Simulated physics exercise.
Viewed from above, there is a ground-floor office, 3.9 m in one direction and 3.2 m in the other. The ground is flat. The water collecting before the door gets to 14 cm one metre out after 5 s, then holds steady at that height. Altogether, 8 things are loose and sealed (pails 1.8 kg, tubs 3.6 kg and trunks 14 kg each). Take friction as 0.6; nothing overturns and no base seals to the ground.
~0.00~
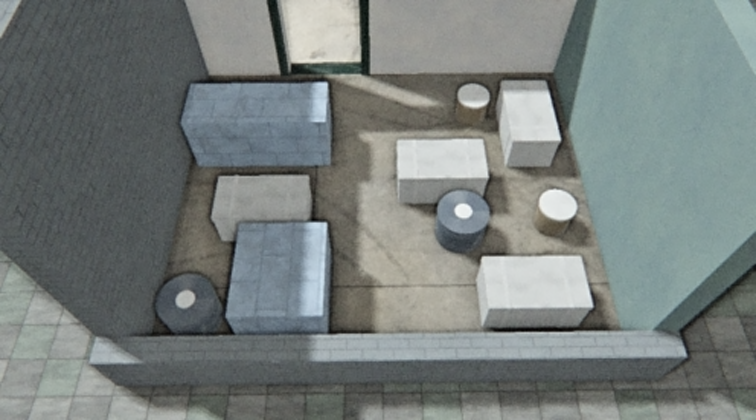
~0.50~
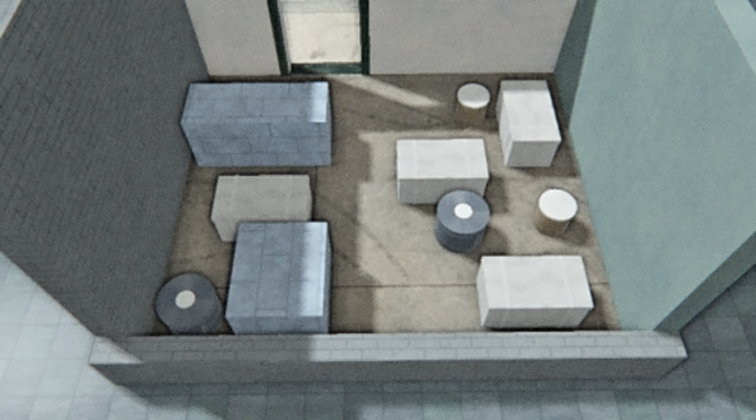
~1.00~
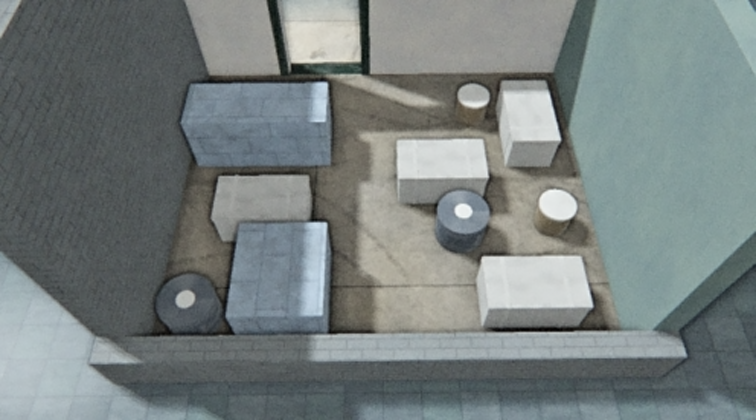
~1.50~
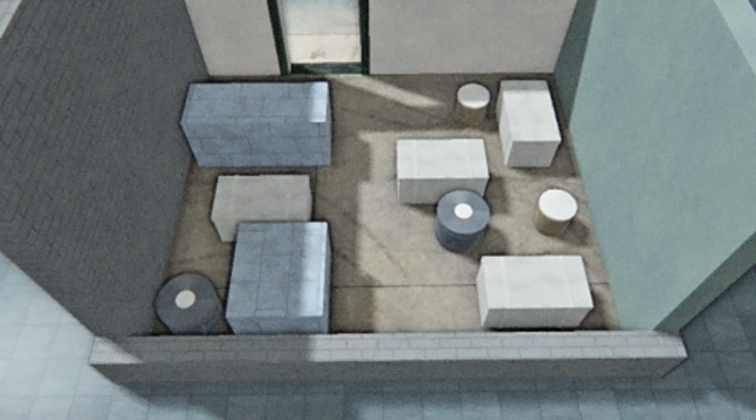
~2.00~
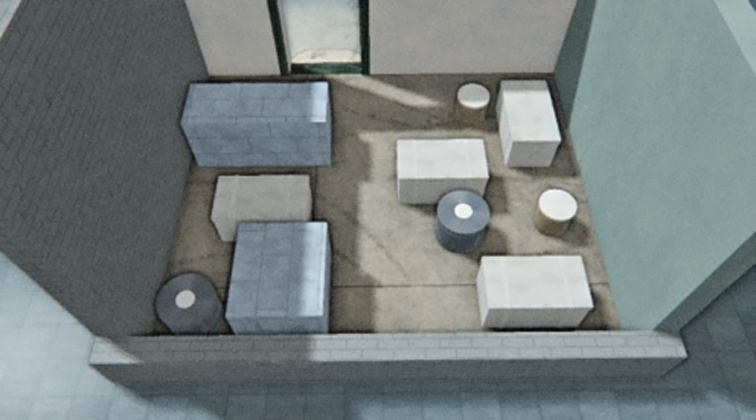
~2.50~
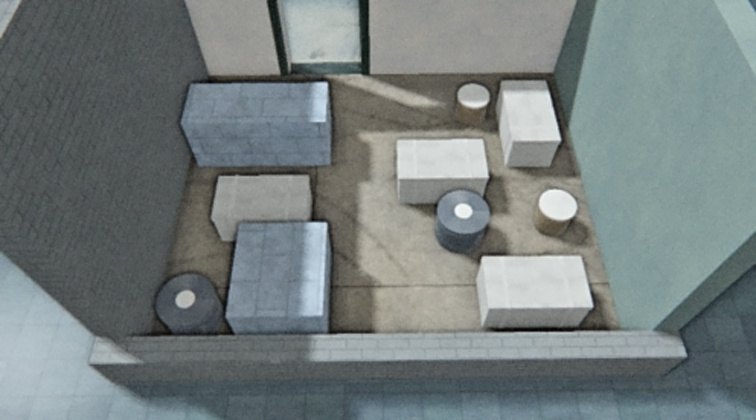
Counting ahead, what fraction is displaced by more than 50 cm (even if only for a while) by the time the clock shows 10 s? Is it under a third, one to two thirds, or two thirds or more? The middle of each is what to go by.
Under a third.
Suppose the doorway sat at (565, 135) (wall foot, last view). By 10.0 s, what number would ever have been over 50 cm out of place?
2.
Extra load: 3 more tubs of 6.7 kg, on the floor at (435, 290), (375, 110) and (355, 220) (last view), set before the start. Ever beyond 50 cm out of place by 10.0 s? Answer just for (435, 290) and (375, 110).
Taking them in order, the first is below the threshold and the second is above the threshold.
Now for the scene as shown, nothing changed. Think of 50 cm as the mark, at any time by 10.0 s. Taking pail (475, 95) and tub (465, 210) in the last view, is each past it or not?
Listed as asked: Outside the limit and inside the limit.
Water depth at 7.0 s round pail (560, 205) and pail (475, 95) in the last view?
Depth approx. 0 cm / 3 cm.
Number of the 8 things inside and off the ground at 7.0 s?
That would be 0 of them.
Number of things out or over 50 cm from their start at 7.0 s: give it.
Count then: 0.
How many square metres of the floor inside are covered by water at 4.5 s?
I'd put it close to 2.0 m2.
After 3.5 s 0 of 8 are over 50 cm from their spots; 0 afloat.
After 4.5 s 0 of 8 are over 50 cm from their spots; 0 afloat.
After 7.0 s 0 of 8 are over 50 cm from their spots; 0 afloat.
After 10.0 s 1 of 8 are over 50 cm from their spots, and 1 have been at some point; 4 afloat.
